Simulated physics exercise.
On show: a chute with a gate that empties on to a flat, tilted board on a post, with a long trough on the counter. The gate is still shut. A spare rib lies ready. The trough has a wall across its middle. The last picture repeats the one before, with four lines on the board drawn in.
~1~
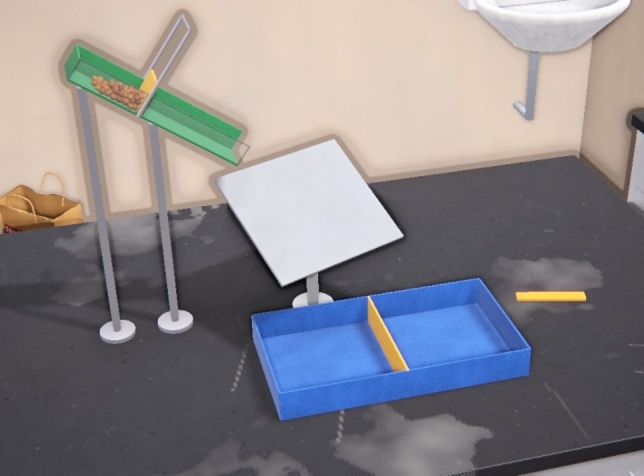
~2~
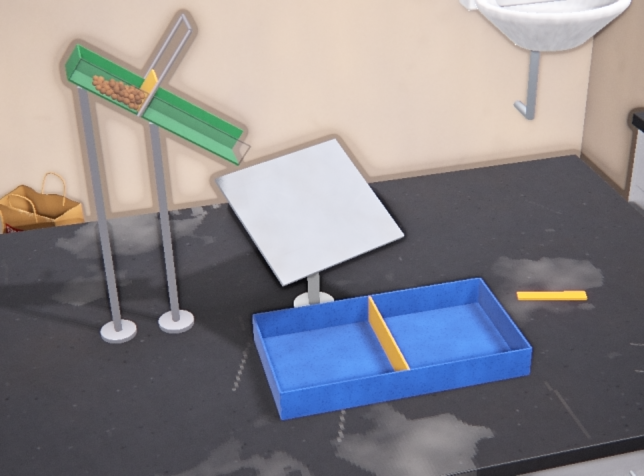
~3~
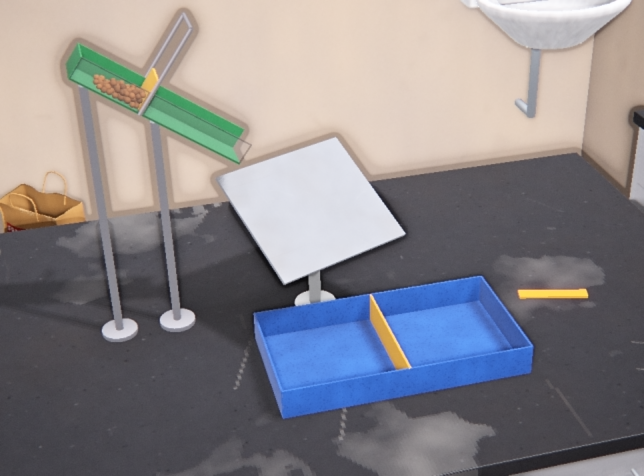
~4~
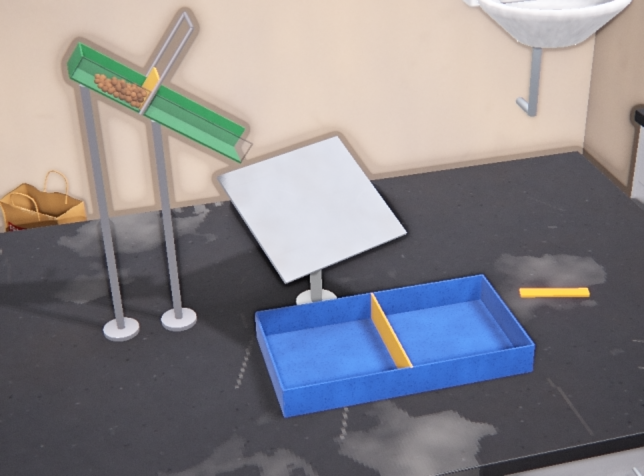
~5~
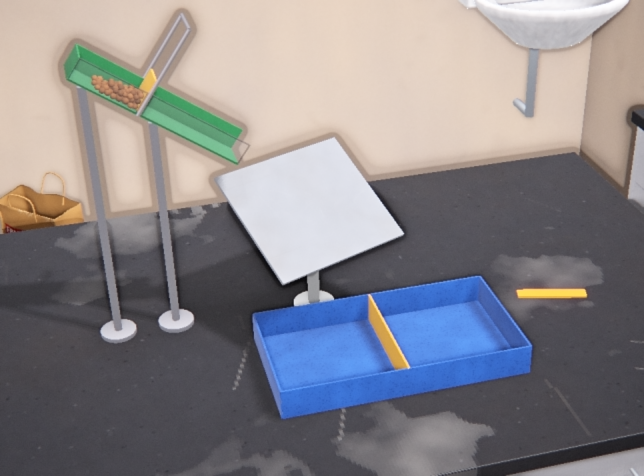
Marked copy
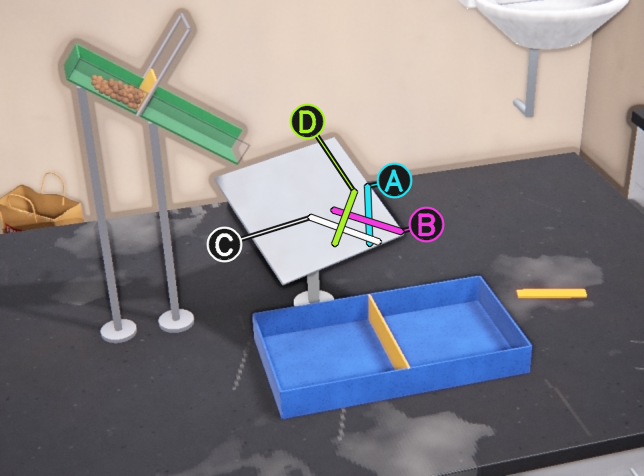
A blue divided trough sat on a dark counter beside a tilted pale board and a raised green chute holding small brown balls behind a gate, and nothing moved apart from a faint shift in the view.
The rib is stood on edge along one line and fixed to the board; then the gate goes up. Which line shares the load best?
A.
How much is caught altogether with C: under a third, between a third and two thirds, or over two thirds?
Line C gives over two thirds.
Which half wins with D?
The left half.
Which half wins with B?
Right.
On the marked copy, line A from (367, 186) to (369, 243); line B from (333, 210) to (400, 231); line C from (311, 217) to (378, 241); line D from (354, 191) to (334, 243).
For line A, of what is caught, about two thirds in the left half, about a third in the right.
For line B, of what is caught, a small part in the left half, most in the right.
For line C, of what is caught, about a quarter in the left half, most in the right.
For line D, of what is caught, nearly all in the left half, a small part in the right.
